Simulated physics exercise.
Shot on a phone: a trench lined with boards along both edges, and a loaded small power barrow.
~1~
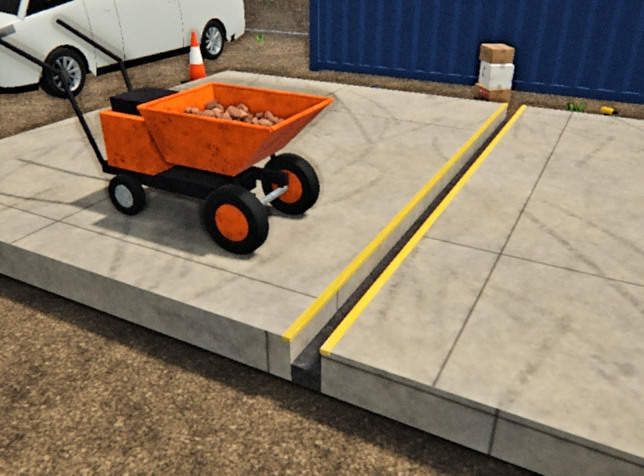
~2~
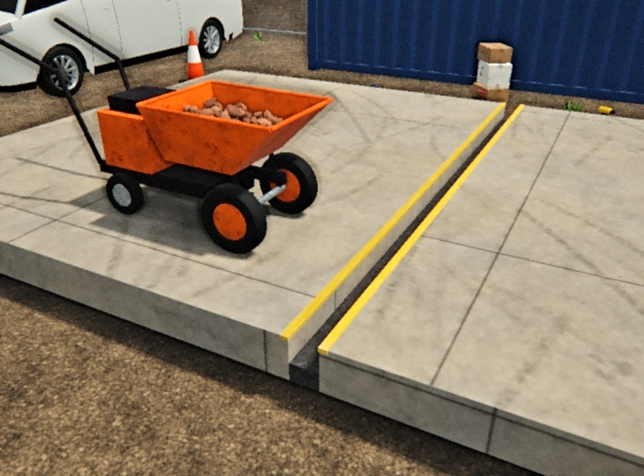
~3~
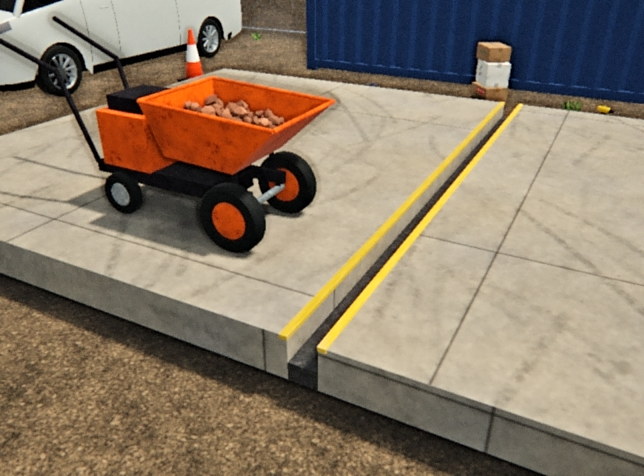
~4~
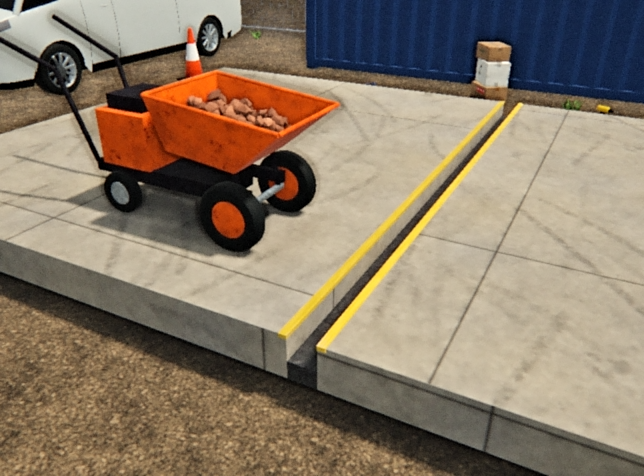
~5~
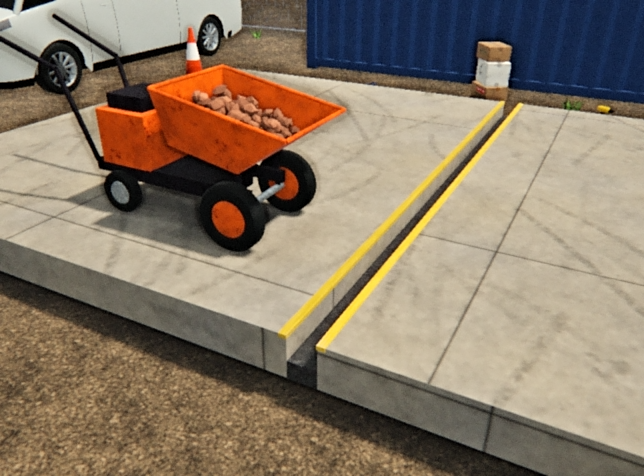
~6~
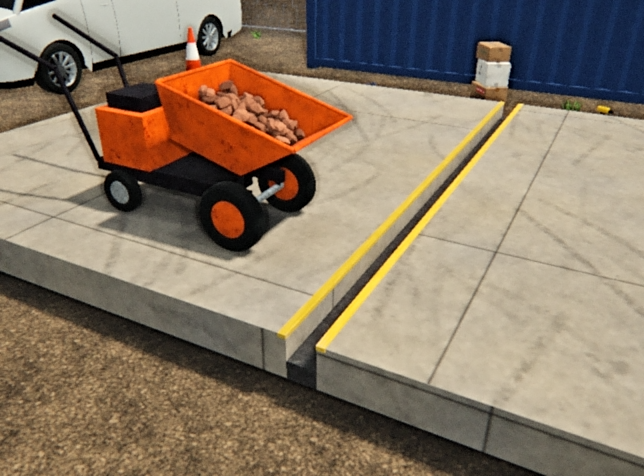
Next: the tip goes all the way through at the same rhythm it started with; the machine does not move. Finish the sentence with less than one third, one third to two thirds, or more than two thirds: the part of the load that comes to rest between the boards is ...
The part between the boards is one third to two thirds.
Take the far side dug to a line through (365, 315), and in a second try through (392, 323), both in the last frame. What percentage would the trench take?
The share would be 80 % first and 100 % second.
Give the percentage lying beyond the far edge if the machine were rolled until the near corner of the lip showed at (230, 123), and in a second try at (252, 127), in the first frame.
It comes out near 10 in a hundred for the first and near 20 in a hundred for the second.
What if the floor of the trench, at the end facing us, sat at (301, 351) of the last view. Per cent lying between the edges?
Something close to 40 per cent.
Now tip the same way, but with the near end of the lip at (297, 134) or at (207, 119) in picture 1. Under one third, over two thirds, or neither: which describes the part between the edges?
In the first case under a third, in the second case under a third.
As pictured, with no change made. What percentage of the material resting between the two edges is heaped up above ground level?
Some 35 per cent.
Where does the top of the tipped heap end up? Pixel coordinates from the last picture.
I'd place the summit at about pixel (380, 237).
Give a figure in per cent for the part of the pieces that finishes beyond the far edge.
Around 30 %.
Just after the last frame, skip tipped steeply; every one in the skip.
A moment on, skip tipped steeply; almost all in the skip; just a few short of the trench; about a tenth in or heaped over the trench.
Further on, skip tipped right over; roughly a quarter in the skip; just a few short of the trench; roughly half in or heaped over the trench; roughly a quarter beyond it.
When it is over, skip tipped right over; about a tenth in the skip; about a tenth short of the trench; roughly half in or heaped over the trench; roughly a quarter beyond it.
